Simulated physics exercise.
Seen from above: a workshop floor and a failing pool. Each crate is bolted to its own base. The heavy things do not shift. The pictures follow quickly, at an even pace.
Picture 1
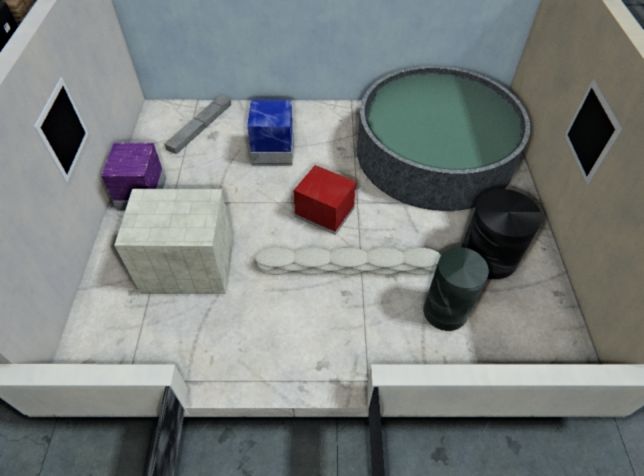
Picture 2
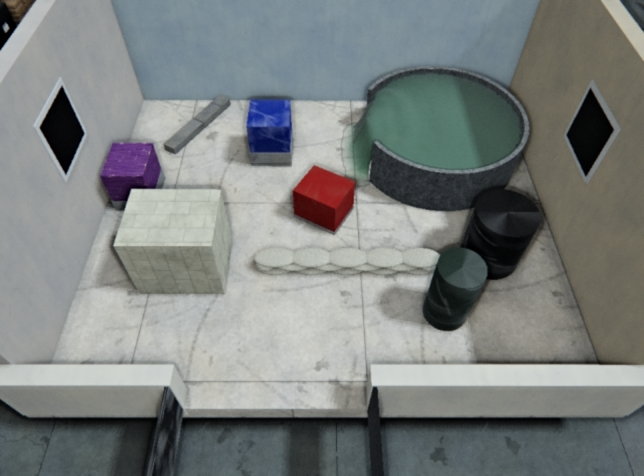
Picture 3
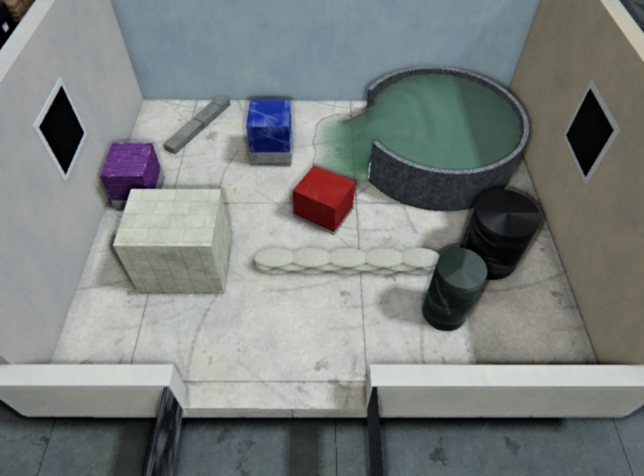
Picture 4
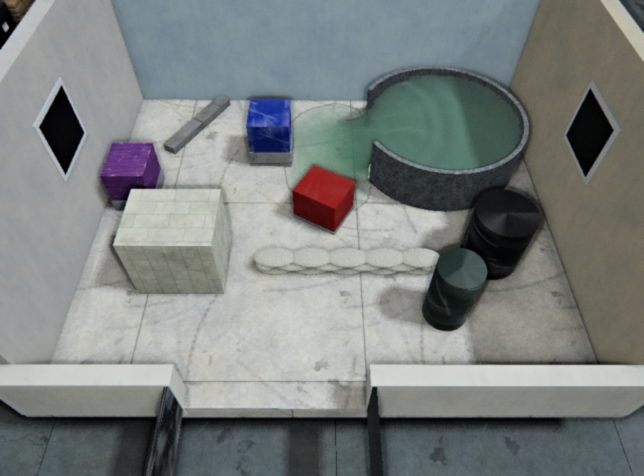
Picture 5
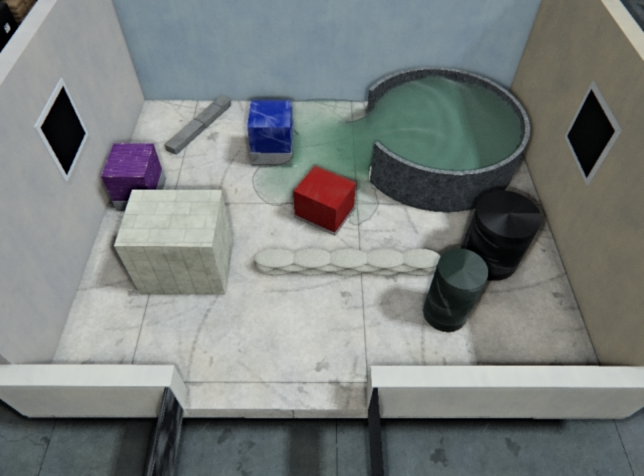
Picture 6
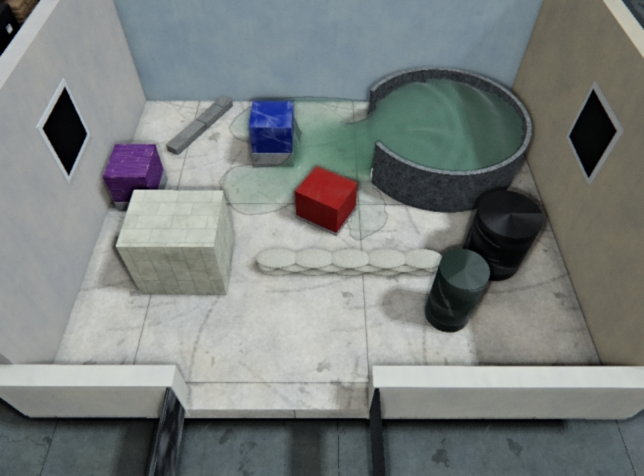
To begin with, greenish water sits still in a round grey tank at the back right of a pale floor scattered with blocks and cylinders. Then a gap opens on the tank's left side and water pours out, spreading leftward in a thin sheet around the red and blue blocks.
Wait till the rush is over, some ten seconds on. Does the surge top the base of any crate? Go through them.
The blue crate gets wet; the red crate gets wet; the purple crate gets wet.
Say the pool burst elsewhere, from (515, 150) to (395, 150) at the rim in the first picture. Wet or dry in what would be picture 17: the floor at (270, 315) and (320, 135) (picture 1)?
As listed: Flooded, no water.
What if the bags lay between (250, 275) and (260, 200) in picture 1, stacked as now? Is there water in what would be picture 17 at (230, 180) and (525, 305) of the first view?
One after the other: Covered, not flooded.
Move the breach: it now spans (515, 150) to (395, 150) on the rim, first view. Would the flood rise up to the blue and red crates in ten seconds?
My reading: The blue one remains dry; the red one gets wet.
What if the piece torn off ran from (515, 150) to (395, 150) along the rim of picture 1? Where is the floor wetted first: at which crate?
The one in red.
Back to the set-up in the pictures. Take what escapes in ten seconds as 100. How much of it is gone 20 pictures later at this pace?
About 10 per cent.
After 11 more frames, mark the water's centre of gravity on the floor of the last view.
I would point to (350, 157).
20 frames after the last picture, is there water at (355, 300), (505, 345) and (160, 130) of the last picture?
In that order: No water, not flooded, awash.
A moment on, water covers 35 % of the floor; the blue crate water round its plinth, the red crate water round its plinth, the purple crate water round its plinth.
Next, water covers 50 % of the floor; the blue crate water round its plinth, the red crate water round its plinth, the purple crate water round its plinth.
Then, water covers 65 % of the floor; the blue crate water round its plinth, the red crate water round its plinth, the purple crate water round its plinth.
Later, water covers 85 % of the floor; the blue crate water round its plinth, the red crate water round its plinth, the purple crate water round its plinth.
In the end, water covers 95 % of the floor; the blue crate was topped, the red crate was topped, the purple crate was topped.
